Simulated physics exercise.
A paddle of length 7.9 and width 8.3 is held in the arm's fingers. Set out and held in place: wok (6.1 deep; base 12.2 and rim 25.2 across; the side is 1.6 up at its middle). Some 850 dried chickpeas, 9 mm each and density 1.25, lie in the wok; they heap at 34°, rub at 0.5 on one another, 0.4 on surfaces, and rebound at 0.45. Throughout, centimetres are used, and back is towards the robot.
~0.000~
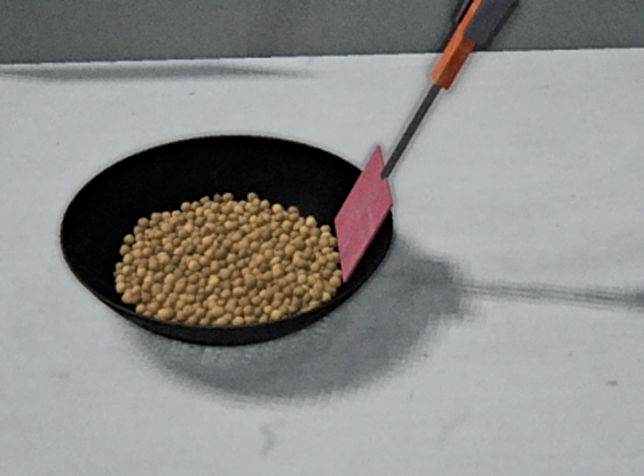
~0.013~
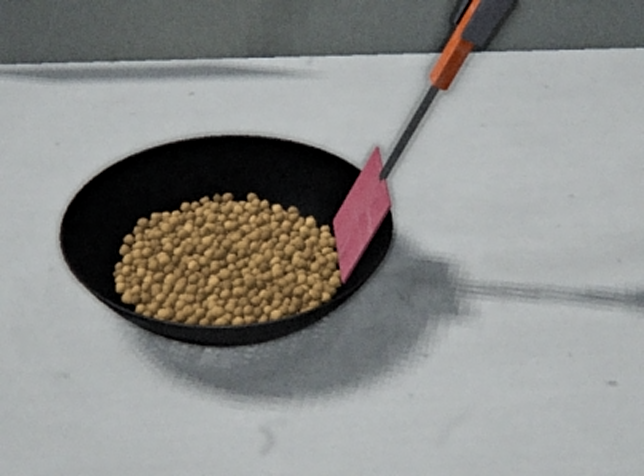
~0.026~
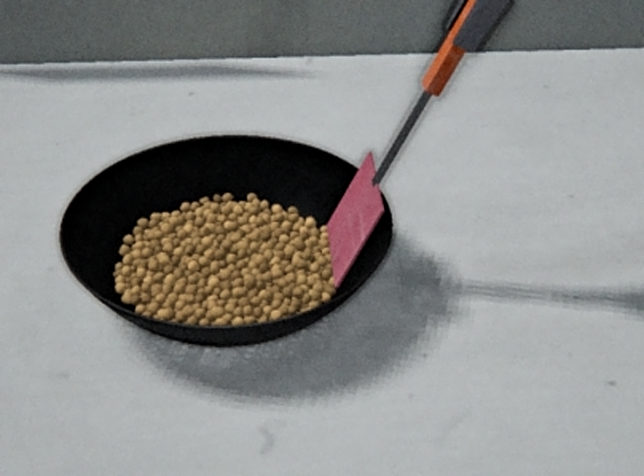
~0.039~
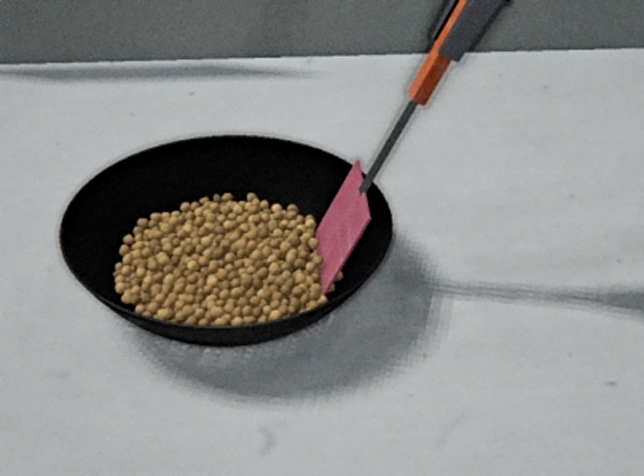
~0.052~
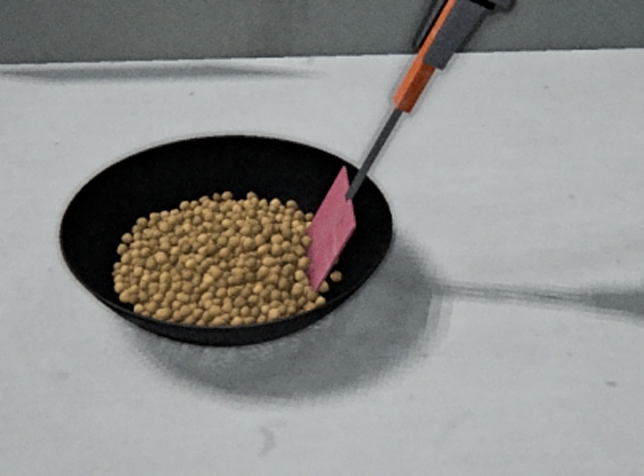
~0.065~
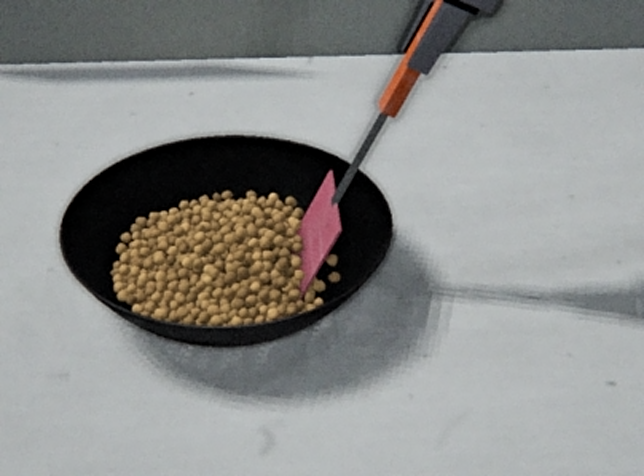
A pink paddle with an orange and gray handle rested still at the right side of a black wok of chickpeas, then slid a short way left into the heap, nudging some of them.
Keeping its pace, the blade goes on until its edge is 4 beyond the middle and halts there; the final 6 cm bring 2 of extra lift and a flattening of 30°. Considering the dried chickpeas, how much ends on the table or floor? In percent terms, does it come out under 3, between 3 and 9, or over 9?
It comes out under 3 %.
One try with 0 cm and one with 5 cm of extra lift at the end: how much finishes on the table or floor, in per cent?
0 and 0 %.
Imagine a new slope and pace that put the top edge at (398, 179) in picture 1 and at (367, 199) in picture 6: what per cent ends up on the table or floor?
It comes to something like 0 %, give or take.
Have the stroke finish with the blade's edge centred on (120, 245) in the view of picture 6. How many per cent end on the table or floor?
25 %.
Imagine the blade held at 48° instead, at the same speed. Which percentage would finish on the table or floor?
Somewhere around 0 per cent would end on the table or floor.
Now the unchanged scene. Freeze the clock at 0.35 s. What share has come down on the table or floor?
Fraction noted: Close to 0 per cent.
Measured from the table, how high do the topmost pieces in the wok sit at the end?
Height at rest: Roughly 6.0 cm.
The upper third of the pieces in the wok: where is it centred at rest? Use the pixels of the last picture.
The middle lies somewhere around (139, 248).
After 0.10 s, sloping 63°, highest piece 7 above the table; 854 in the wok.
After 0.14 s, sloping 51°, highest piece 8 above the table; 854 in the wok.
After 0.35 s, sloping 35°, highest piece 6 above the table; 852 in the wok, 1 on the table or floor, 1 on the blade or in flight.
After 1.40 s, sloping 35°, highest piece 6 above the table; 852 in the wok, 2 on the table or floor.
In the end, 852 in the wok, 2 on the table or floor. That is 0 % on the table or floor.
